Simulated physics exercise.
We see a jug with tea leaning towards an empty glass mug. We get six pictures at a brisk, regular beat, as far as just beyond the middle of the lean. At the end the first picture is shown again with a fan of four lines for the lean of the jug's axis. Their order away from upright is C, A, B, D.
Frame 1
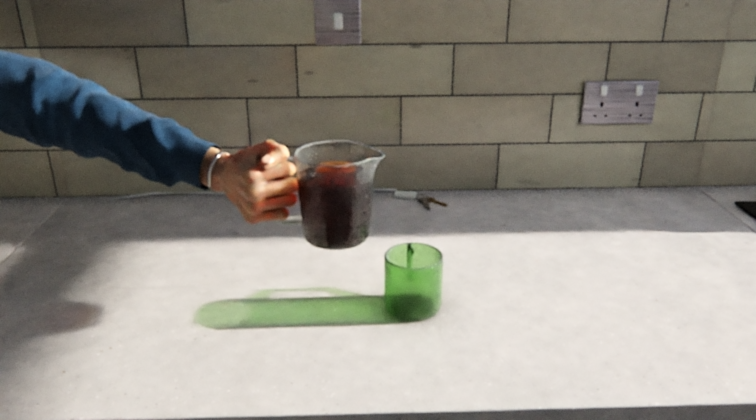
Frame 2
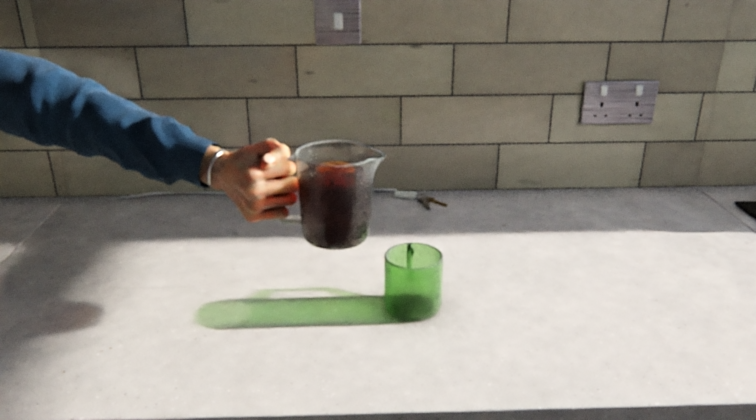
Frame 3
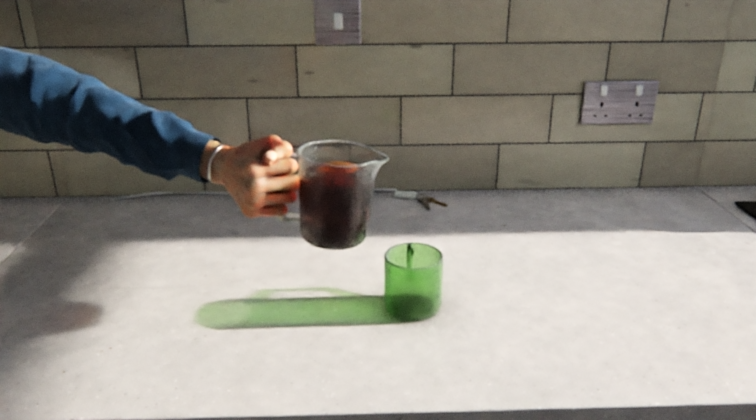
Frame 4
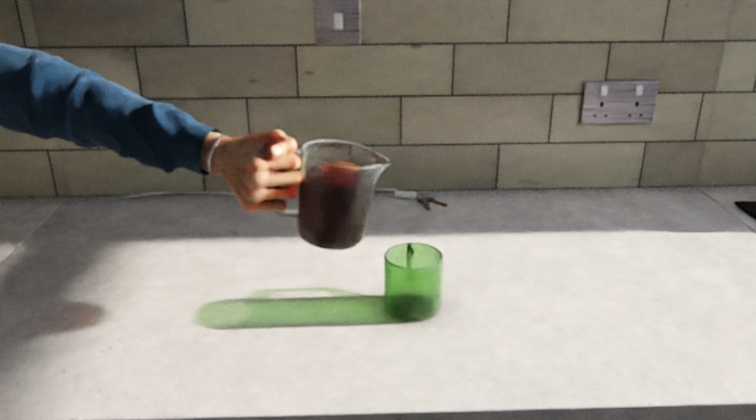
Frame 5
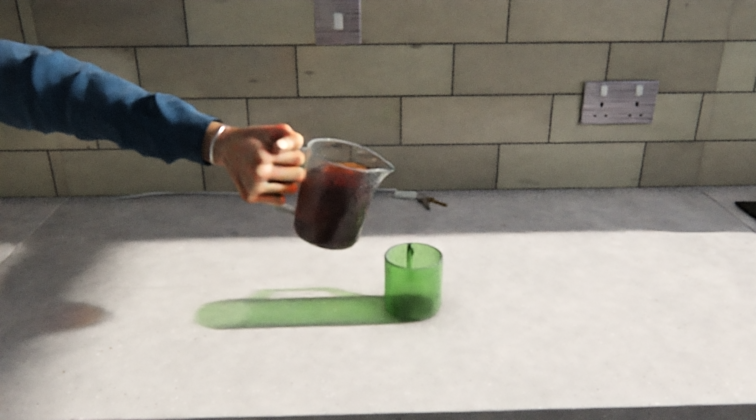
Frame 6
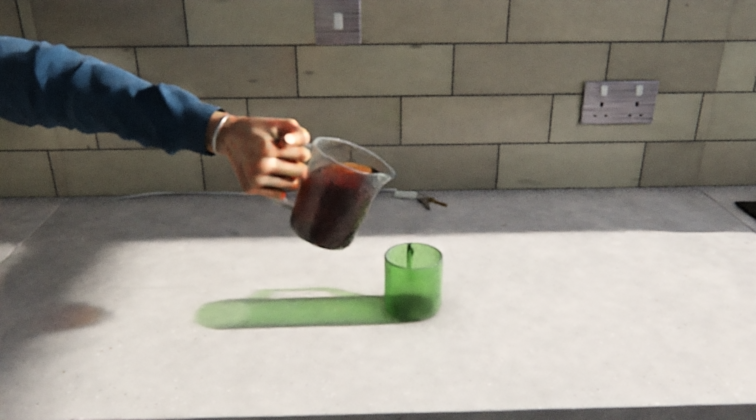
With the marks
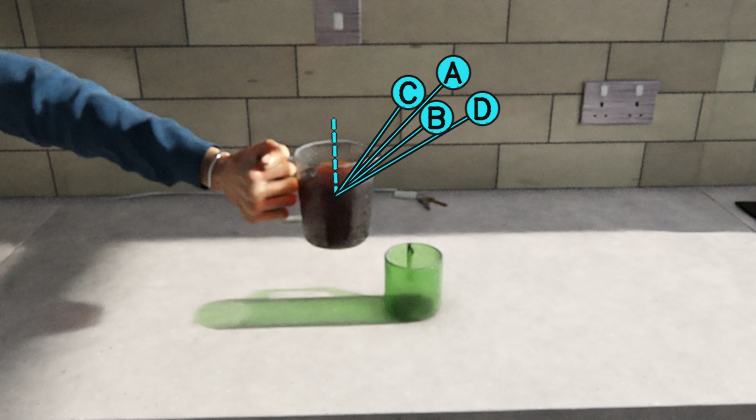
A hand reaching in from the left, in a dark blue sleeve, holds a clear jug of dark reddish-brown tea, upright at first, then gradually tilts it rightward while the camera stays still. Below it and slightly right, an empty green glass mug stands on a pale worktop, casting a long green shadow leftward. The sunlit kitchen counter is seen from the front and slightly above, with beige tiles, sockets and a thin cable behind.
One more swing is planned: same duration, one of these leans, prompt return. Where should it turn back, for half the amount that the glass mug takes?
Use mark D.
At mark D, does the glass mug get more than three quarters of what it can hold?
No, it does not.
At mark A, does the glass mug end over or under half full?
Under.
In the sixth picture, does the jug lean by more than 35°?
No.
In cyan, A at (442, 84); B at (421, 127); C at (399, 107); D at (467, 117).
With A, the glass mug ends with about 19 % of what it can hold.
With B, the glass mug ends with about 32 % of what it can hold.
With C, the glass mug ends with about 10 % of what it can hold.
With D, the glass mug ends with about 48 % of what it can hold; 4 % of the tea is spilt.
